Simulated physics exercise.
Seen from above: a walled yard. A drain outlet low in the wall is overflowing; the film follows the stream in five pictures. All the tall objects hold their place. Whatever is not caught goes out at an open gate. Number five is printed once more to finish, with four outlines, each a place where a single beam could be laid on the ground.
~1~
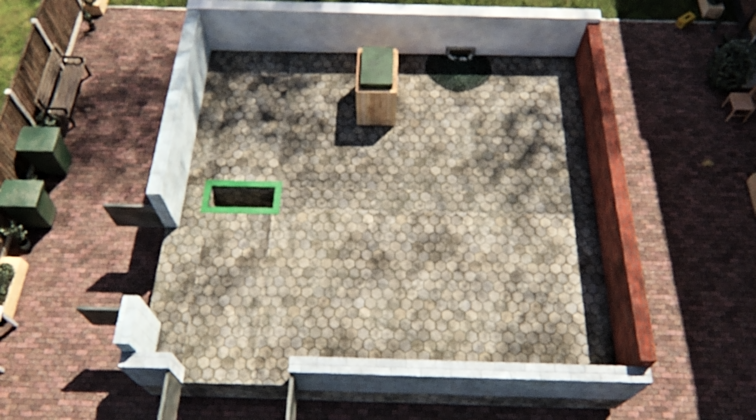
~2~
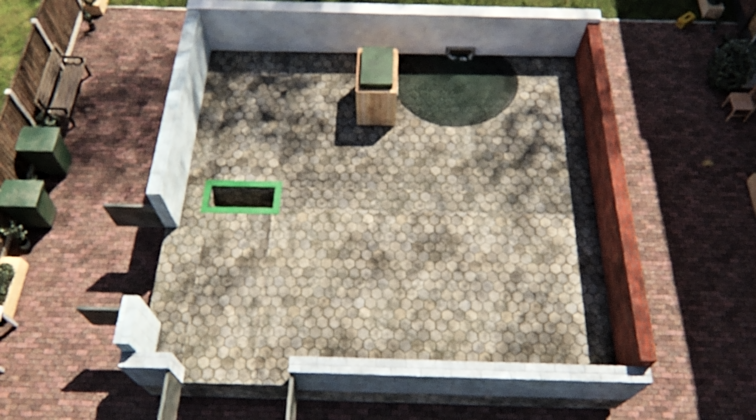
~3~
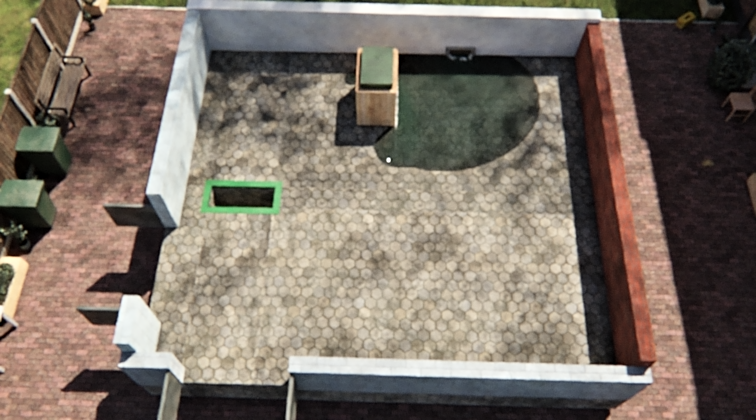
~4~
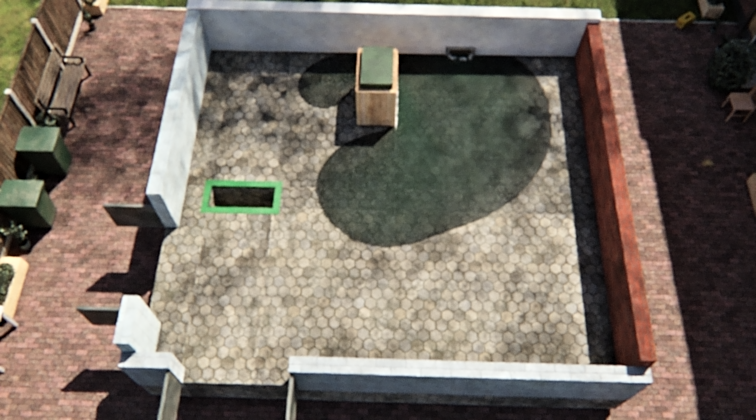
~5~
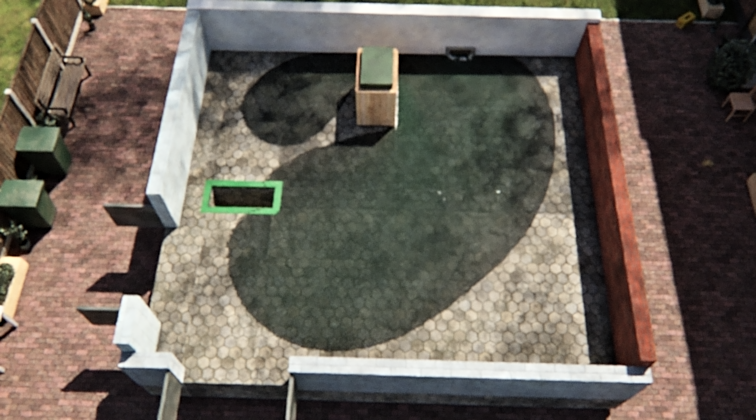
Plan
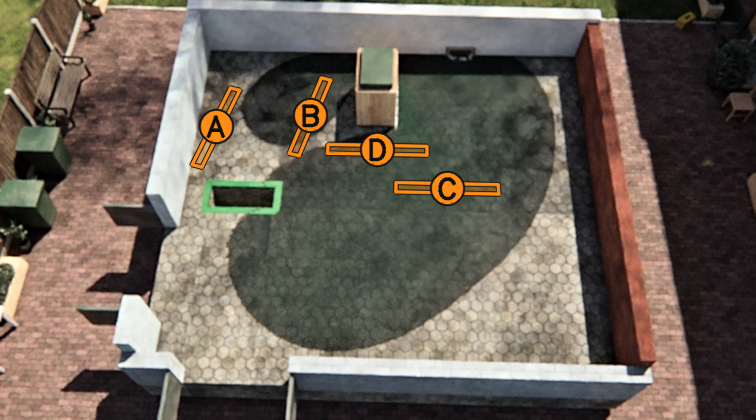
Dark green water spreads from the back wall around a wooden box across the paved yard.
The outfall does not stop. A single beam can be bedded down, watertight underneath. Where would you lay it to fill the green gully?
The answer is position C.
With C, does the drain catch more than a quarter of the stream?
Yes, it does.
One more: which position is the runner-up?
D.
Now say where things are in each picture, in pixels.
Outfall at (460, 51); green gully at (242, 197); open gate at (170, 274); open gate at (240, 370); water covers 2 % of the ground and shows as far out as (484, 81); green gully still dry.
Water covers 7 % of the ground and shows as far out as (444, 121); green gully still dry.
Water covers 15 % of the ground and shows as far out as (378, 151); green gully still dry.
Water covers 28 % of the ground and shows as far out as (355, 232); green gully still dry.
Water covers 48 % of the ground and shows as far out as (293, 331); green gully still dry.
On the marked copy, A from (196, 165) to (235, 89); B from (294, 154) to (326, 79); C from (395, 187) to (498, 189); D from (327, 148) to (426, 150).
With A, about 12 % of the stream runs into the green gully, about 88 % out by the gates.
With B, about 11 % of the stream runs into the green gully, about 89 % out by the gates.
With C, about 34 % of the stream runs into the green gully, about 66 % out by the gates.
With D, about 22 % of the stream runs into the green gully, about 78 % out by the gates.
